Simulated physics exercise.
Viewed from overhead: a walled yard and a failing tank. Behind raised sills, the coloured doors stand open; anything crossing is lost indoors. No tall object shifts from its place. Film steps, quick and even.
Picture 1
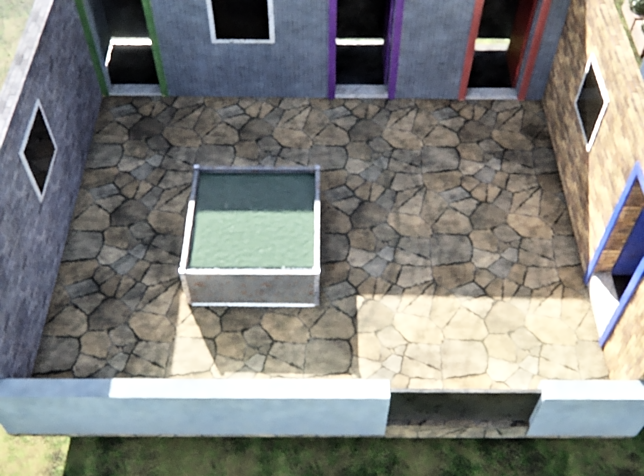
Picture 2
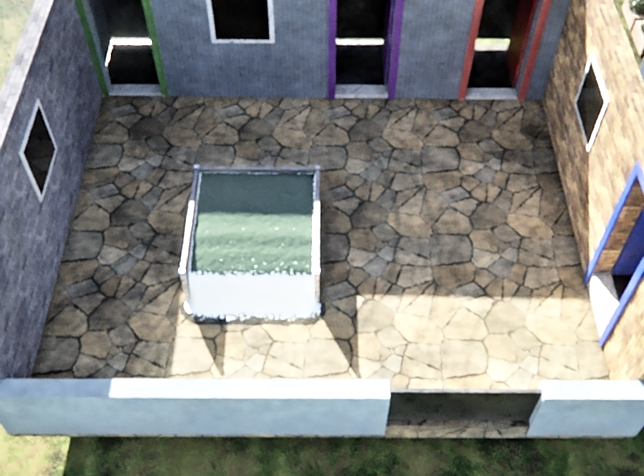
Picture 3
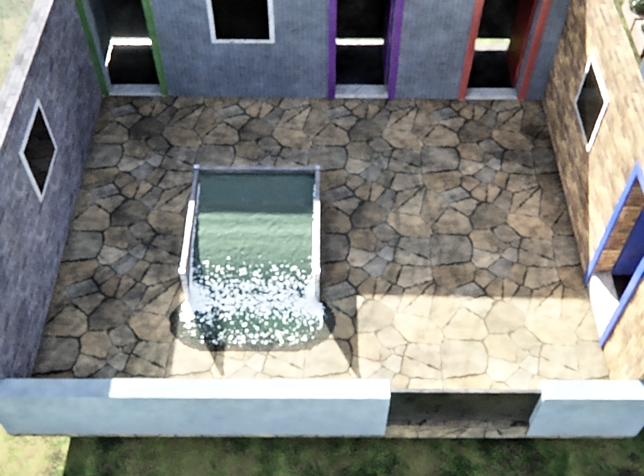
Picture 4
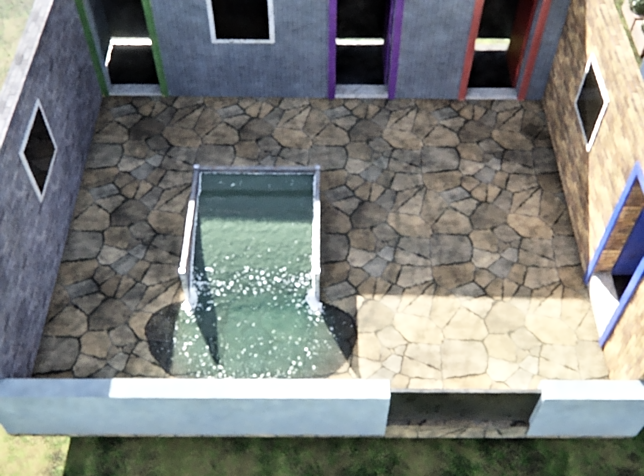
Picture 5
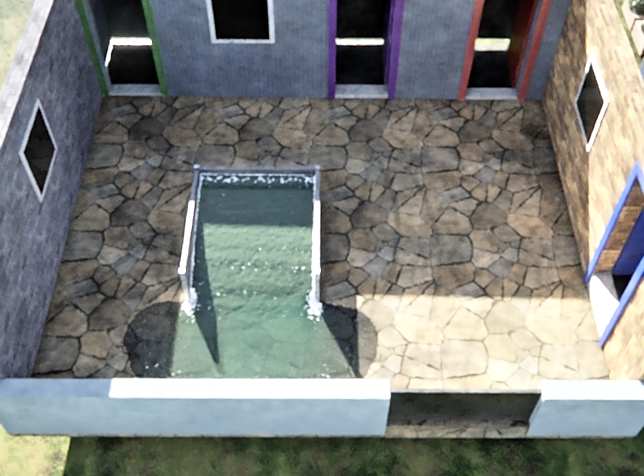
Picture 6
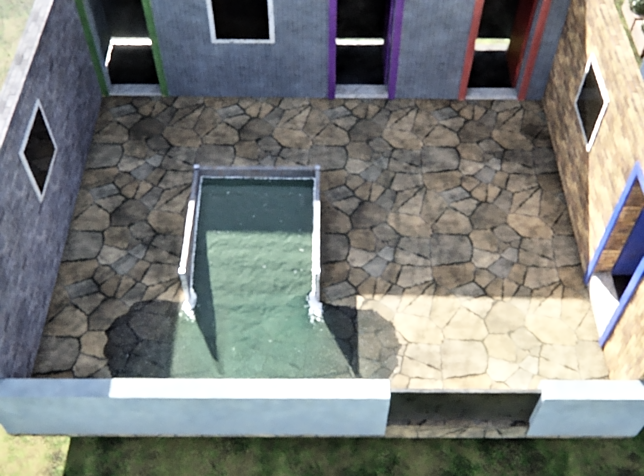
In a stone-paved yard walled on all sides, a square tank of greenish water stood whole until its front gave way, and water poured out, foaming and spreading across the paving toward the low near wall.
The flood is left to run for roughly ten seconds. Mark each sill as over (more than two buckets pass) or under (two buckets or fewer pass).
The purple door is under, the red door is over, the blue door is under, the green door is over.
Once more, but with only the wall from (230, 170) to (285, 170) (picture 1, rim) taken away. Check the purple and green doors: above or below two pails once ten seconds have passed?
The purple door exceeds the limit and the green door exceeds the limit.
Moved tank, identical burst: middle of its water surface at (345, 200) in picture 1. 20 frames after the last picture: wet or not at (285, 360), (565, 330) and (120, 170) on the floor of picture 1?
In that order: Reached by the flood, reached by the flood, not reached.
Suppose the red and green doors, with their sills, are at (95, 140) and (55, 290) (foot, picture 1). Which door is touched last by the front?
That is the purple-painted one.
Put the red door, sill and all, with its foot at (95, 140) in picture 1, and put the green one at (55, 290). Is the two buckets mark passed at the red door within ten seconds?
The red door is spared.
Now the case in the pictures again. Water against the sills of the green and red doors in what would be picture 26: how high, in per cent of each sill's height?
The first sits near 0 in a hundred and the second near 0 in a hundred.
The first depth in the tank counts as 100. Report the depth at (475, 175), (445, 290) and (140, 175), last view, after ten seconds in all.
Some 10, 4 and 6 in a hundred.
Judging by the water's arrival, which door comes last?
The door marked purple.
A moment on, water covers 15 % of the floor; the purple door not reached, the red door not reached, the blue door not reached, the green door not reached.
Next, water covers 25 % of the floor; the purple door not reached, the red door not reached, the blue door not reached, the green door not reached.
Then, water covers 50 % of the floor; the purple door not reached, the red door not reached, the blue door wet at the sill, nothing in, the green door not reached.
Later, water covers 80 % of the floor; the purple door wet at the sill, nothing in, the red door under two buckets in, the blue door wet at the sill, nothing in, the green door over two buckets in.
In the end, water covers 95 % of the floor; the purple door wet at the sill, nothing in, the red door over two buckets in, the blue door wet at the sill, nothing in, the green door over two buckets in.
